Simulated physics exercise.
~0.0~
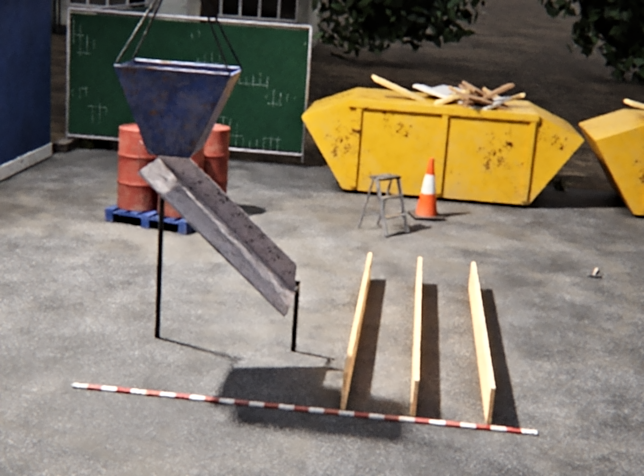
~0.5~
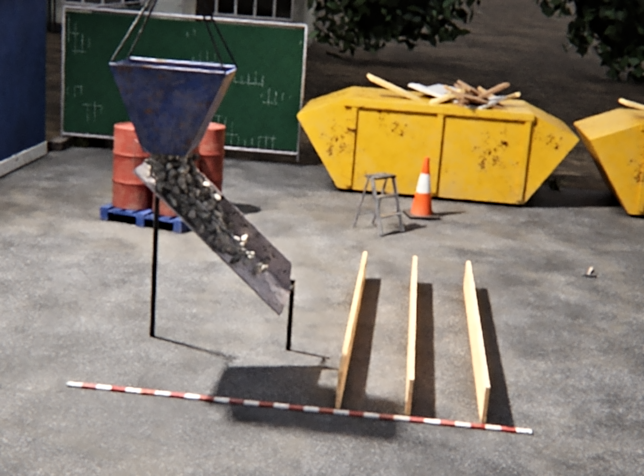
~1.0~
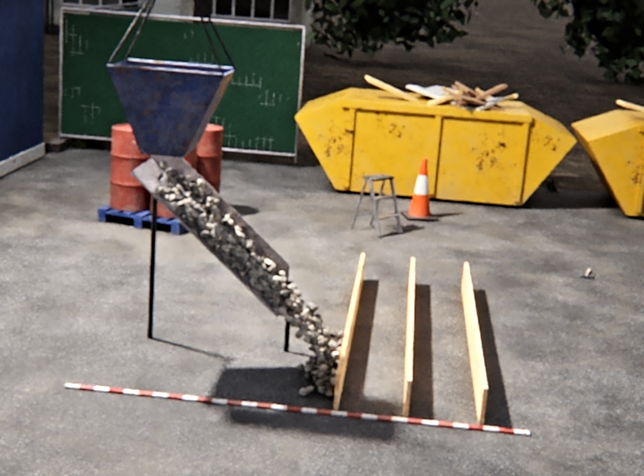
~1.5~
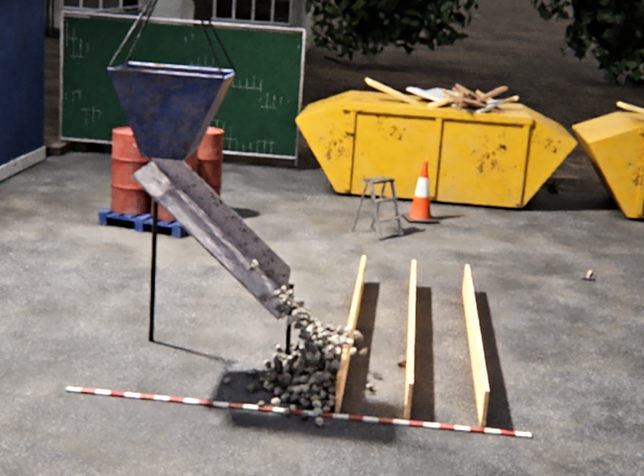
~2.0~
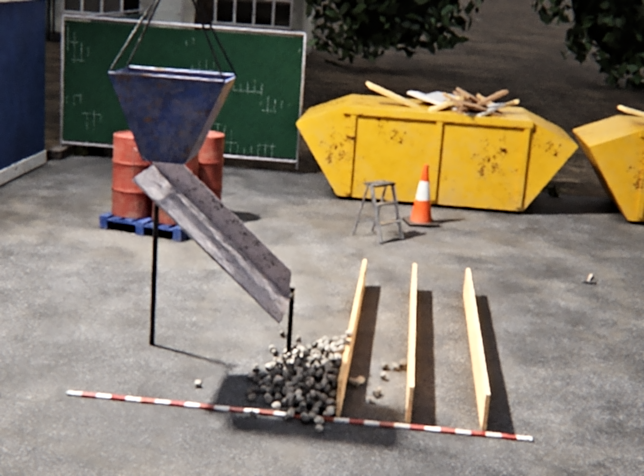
Grey stones wait unseen in a blue hopper hanging above a sloping steel chute in a paved yard, viewed from the side and slightly above. Three upright wooden boards stand to the right, behind a red-and-white staff, with yellow skips, a stool, an orange cone and reddish drums farther back. The stones pour onto the chute and slide down to the right, then tumble off its lower end against the first board. The chute empties as they pile up, and a few get past that board. Most finish heaped left of it, with a few in the left bay and none in the right.
